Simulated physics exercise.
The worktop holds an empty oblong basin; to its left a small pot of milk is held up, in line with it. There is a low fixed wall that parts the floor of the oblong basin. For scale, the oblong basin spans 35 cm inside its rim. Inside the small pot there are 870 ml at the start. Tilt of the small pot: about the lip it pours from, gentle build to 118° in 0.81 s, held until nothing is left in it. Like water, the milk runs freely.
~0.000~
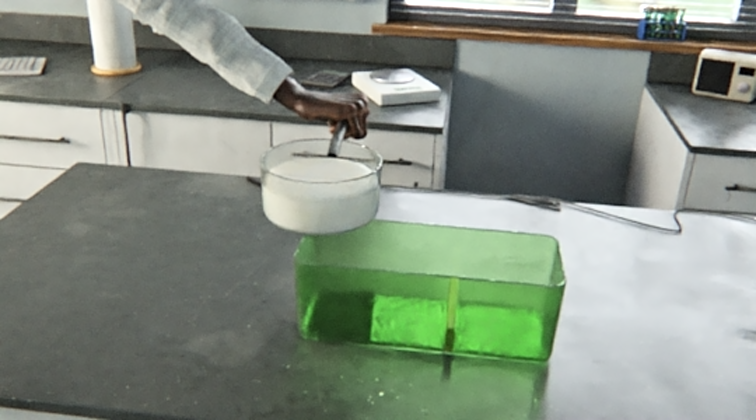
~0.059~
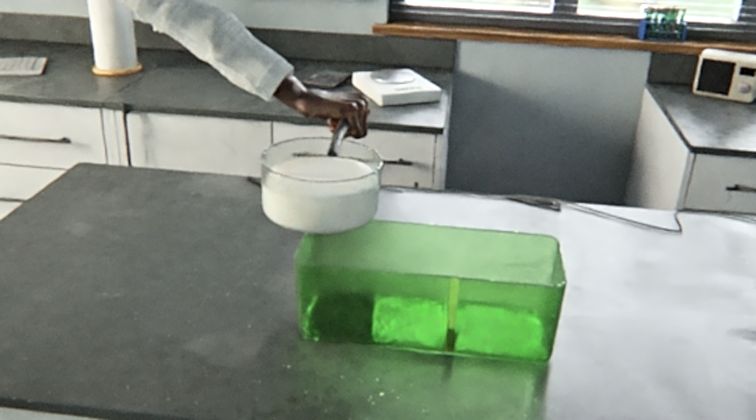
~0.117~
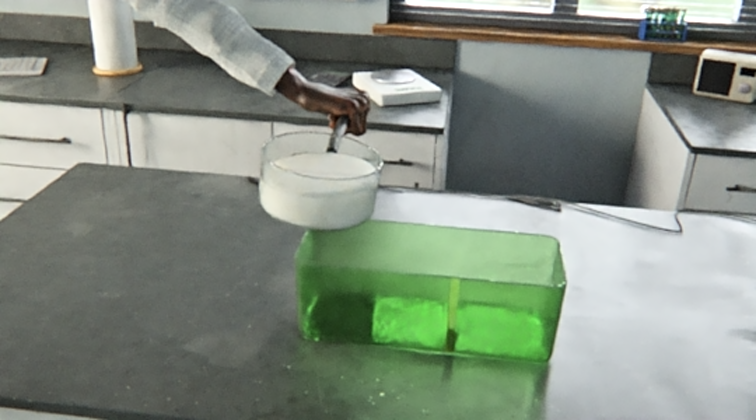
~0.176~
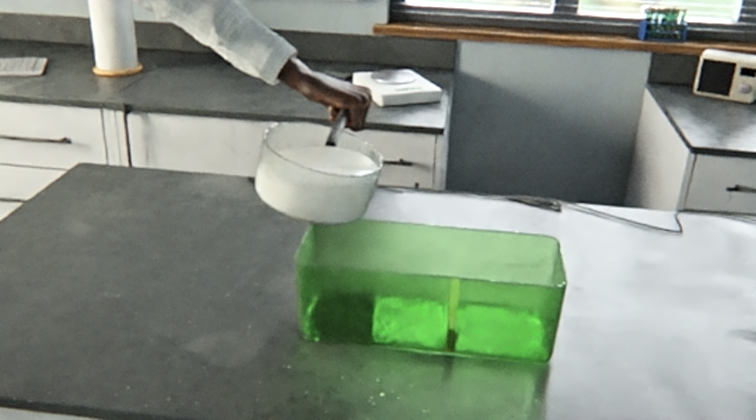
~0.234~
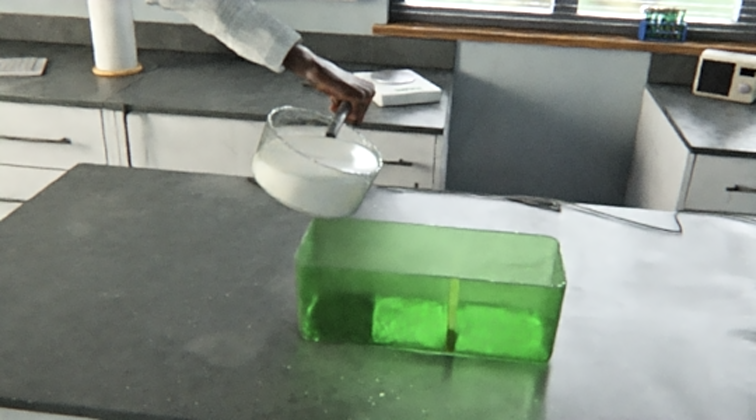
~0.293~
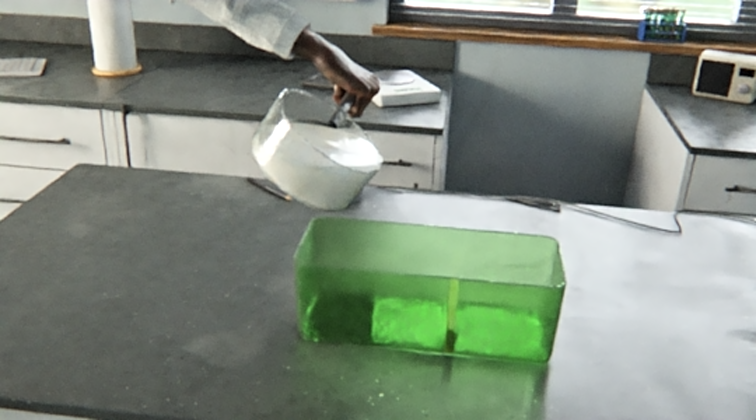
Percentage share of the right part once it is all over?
47 per cent.
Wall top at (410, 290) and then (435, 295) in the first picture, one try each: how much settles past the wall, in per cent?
In order, 80 and 65 per cent.
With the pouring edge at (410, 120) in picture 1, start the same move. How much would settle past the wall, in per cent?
Result then: Approx. 65 %.
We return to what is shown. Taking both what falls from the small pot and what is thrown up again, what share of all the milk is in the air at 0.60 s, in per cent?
58 per cent.
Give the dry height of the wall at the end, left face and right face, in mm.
Noted: Left near 22 mm, right near 14 mm.
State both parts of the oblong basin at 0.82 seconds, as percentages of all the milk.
Around 22 percent on the left and 62 on the right.
Then, 0.60 s in, the tilt is 99° and 29 per cent is still to pour, 12 is left of the wall and 1 right of it.
Then, 0.82 s in, the tilt is 118° and 1 per cent is still to pour, 22 is left of the wall and 63 right of it.
Then, 1.06 s in, the tilt is 118° and 0 per cent is still to pour, 39 is left of the wall and 51 right of it.
Then, 1.31 s in, the tilt is 118° and 0 per cent is still to pour, 47 is left of the wall and 48 right of it.
Finally, 48 per cent lies left of the wall, 47 right of it and 5 outside.
